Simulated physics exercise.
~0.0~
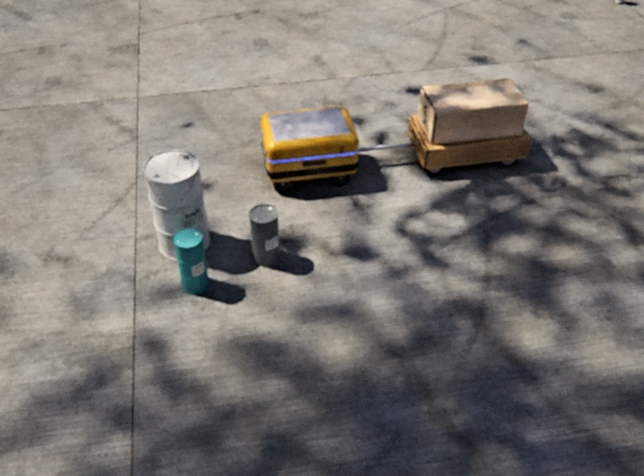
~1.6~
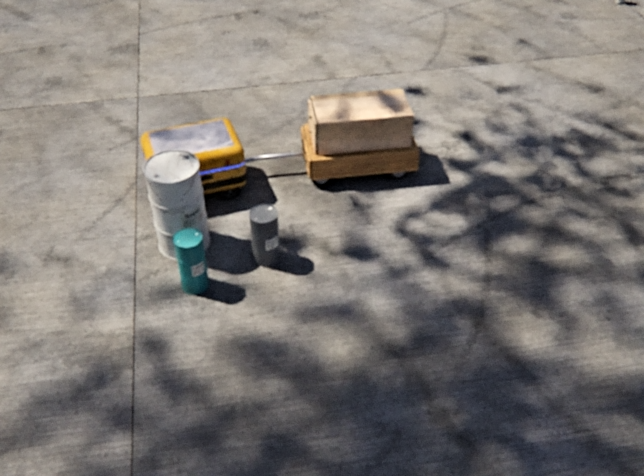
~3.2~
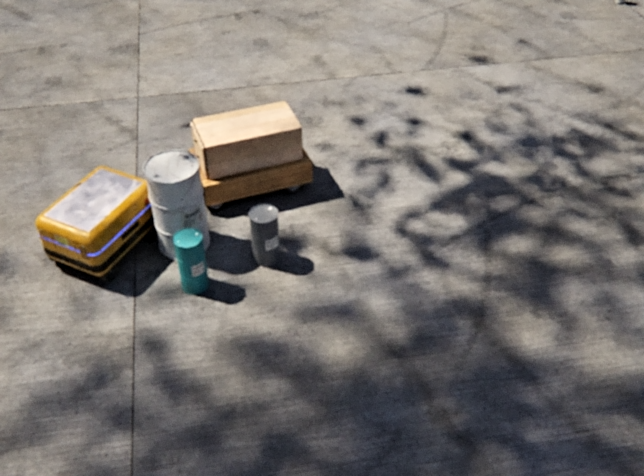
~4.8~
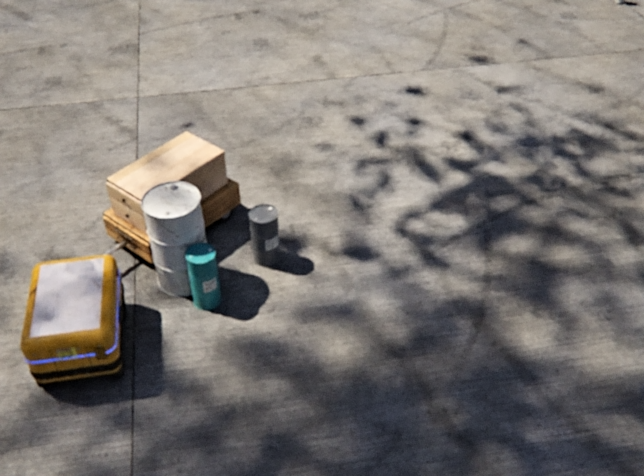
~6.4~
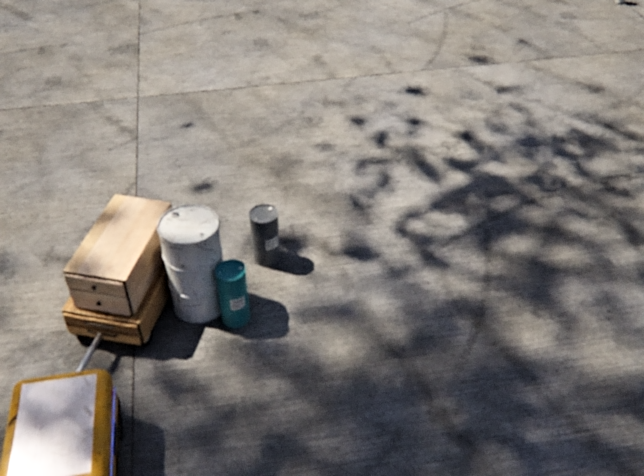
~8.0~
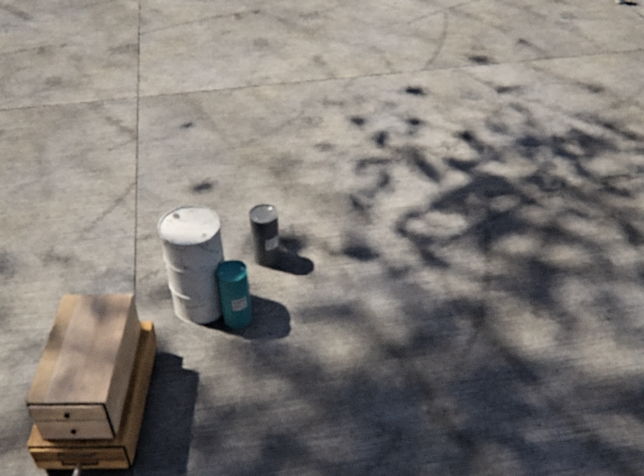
A yellow tug pulled a wooden cart left and curved around a white drum and two canisters, then headed down out of view with the cart following, leaving the drum and turquoise canister shifted but upright while the grey one stayed put.
